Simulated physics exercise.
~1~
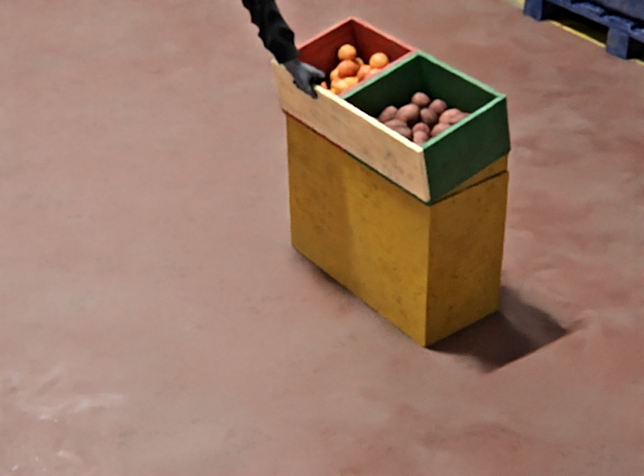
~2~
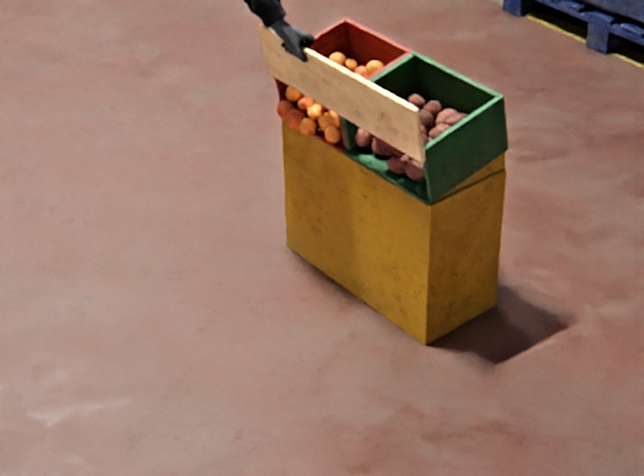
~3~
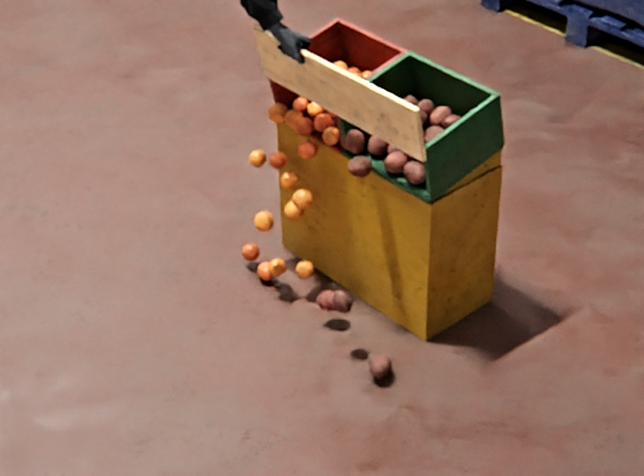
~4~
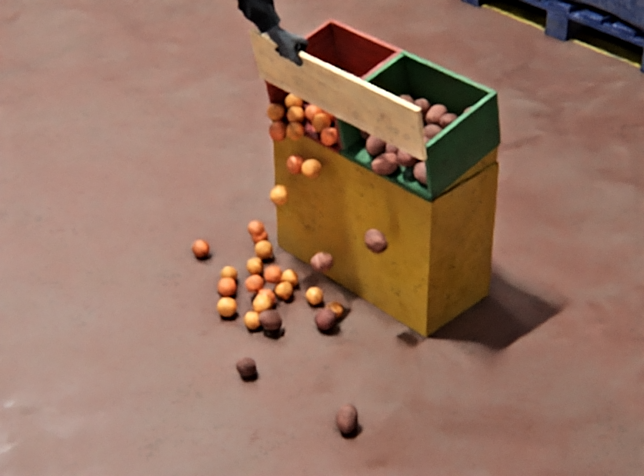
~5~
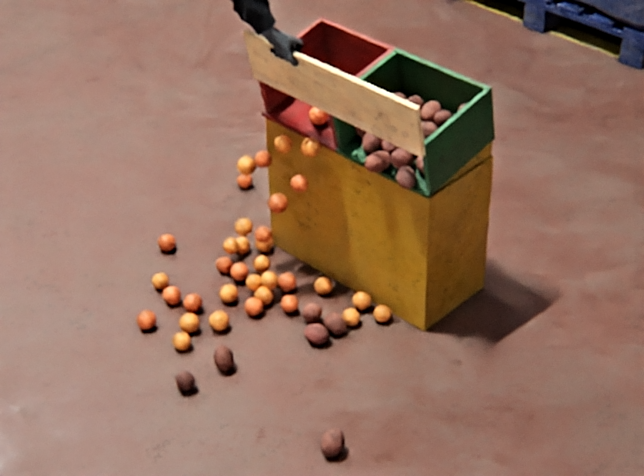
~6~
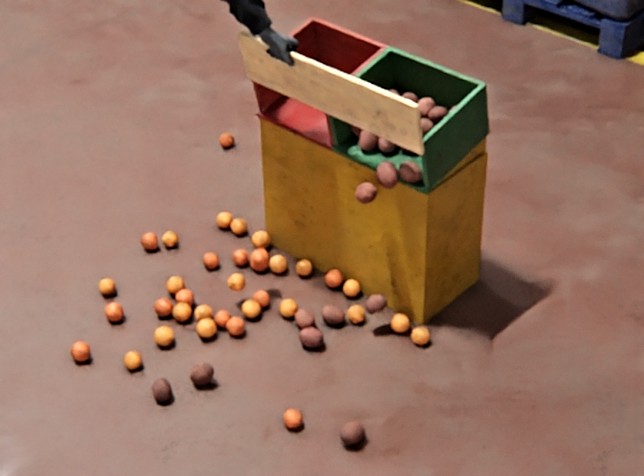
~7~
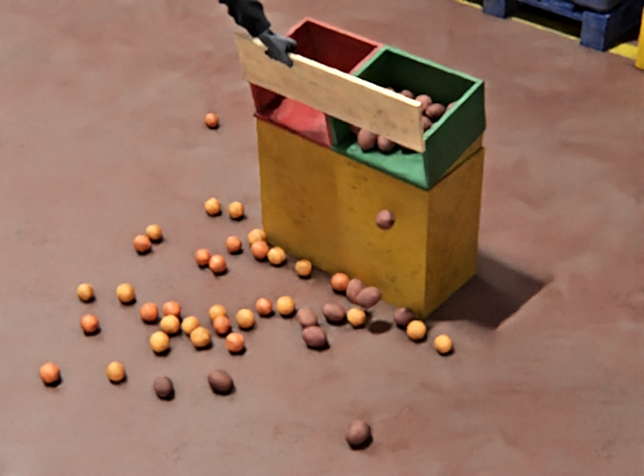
At the start, a red hopper of oranges and a green hopper of red potatoes sit side by side on a yellow base, closed by a wooden gate gripped by a dark mechanical hand. The hand raises the gate, opening a gap beneath it. Oranges and a few potatoes spill through, drop to the floor and roll away to the left and toward the front. The oranges keep pouring until the red hopper is empty, while only some potatoes follow. At the end, oranges and fewer potatoes lie scattered across the floor, and many potatoes remain in the green hopper.
